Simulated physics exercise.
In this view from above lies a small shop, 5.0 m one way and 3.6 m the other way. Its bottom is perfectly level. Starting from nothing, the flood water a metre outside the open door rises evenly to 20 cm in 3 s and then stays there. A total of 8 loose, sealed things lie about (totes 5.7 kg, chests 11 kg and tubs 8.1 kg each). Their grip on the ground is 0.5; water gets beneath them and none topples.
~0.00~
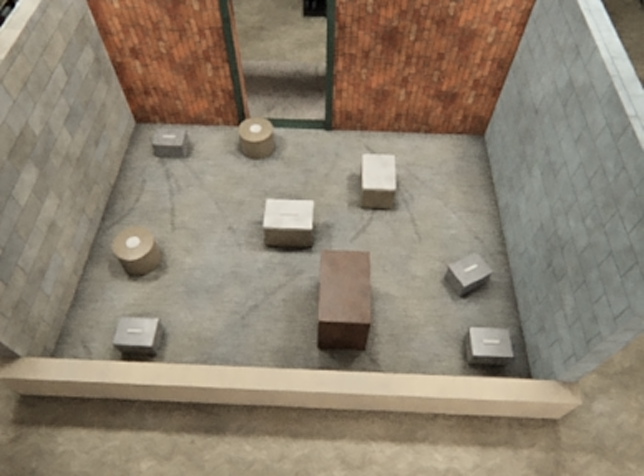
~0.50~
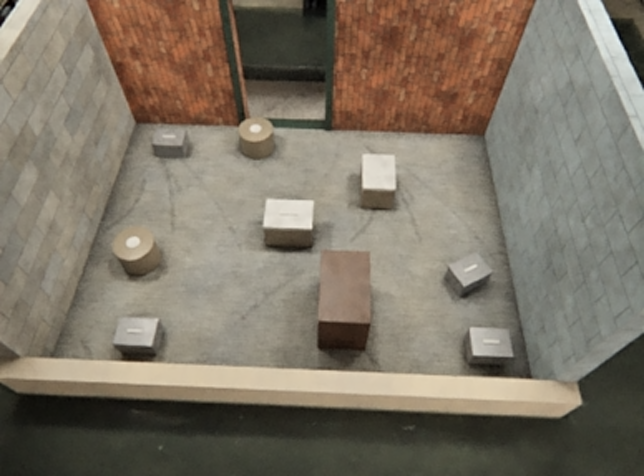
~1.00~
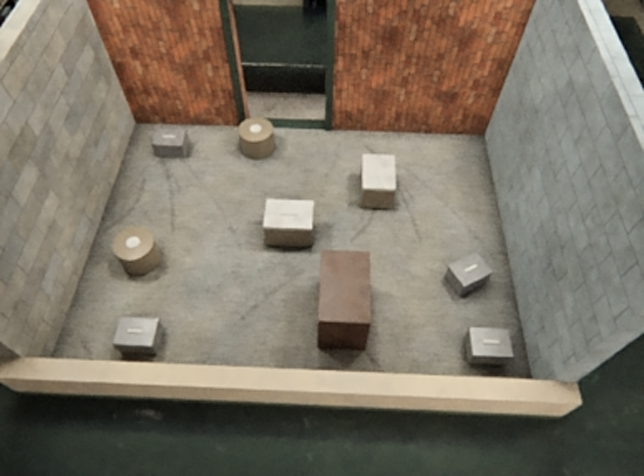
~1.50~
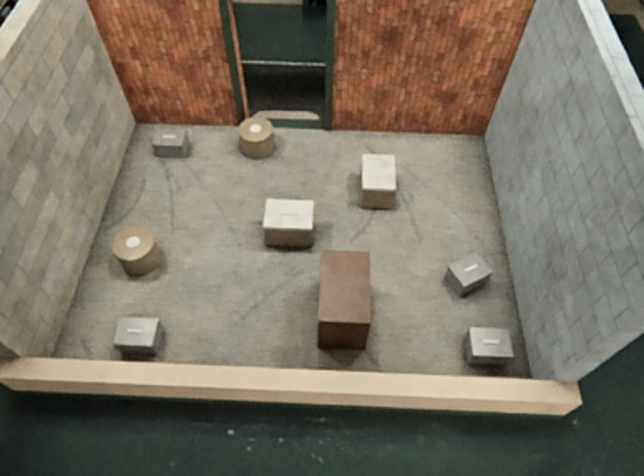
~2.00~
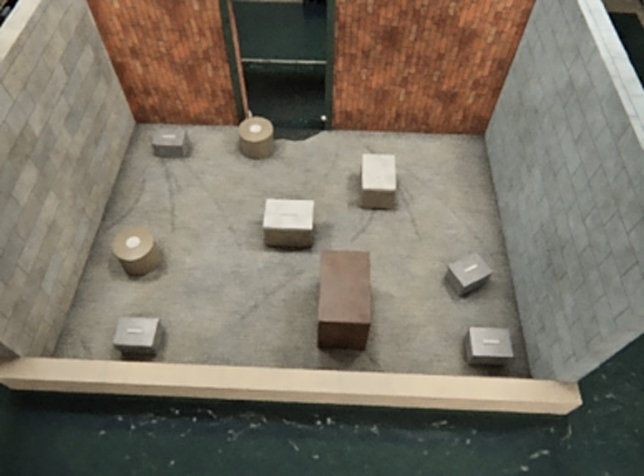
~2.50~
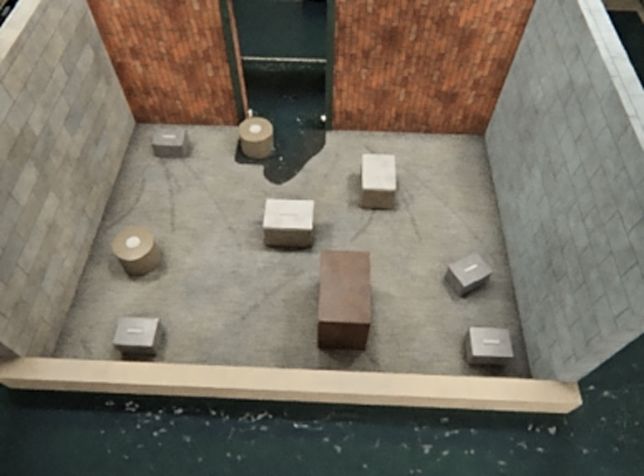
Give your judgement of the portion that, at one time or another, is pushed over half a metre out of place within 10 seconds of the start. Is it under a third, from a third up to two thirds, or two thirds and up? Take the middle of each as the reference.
Expect a mid share, one third to two thirds.
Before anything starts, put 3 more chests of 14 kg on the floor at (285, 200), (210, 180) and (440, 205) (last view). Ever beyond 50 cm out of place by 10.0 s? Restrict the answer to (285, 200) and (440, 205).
Note: Item 1 above threshold; item 2 below threshold.
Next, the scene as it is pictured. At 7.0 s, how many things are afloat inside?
Total: 2.
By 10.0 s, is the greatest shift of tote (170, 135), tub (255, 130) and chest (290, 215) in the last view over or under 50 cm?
In that order: Below the mark, above the mark, above the mark.
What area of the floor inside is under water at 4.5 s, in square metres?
About 8.5 m2.
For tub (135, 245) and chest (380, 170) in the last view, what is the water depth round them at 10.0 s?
First roughly 7 cm, second roughly 4 cm.
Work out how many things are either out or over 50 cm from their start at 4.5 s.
It comes to 2.
After 3.5 s 1 of 8 are over 50 cm from their spots; 0 afloat.
After 4.5 s 2 of 8 are over 50 cm from their spots; 0 afloat.
After 7.0 s 3 of 8 are over 50 cm from their spots; 2 afloat.
After 10.0 s 3 of 8 are over 50 cm from their spots, and 3 have been at some point; 6 afloat.
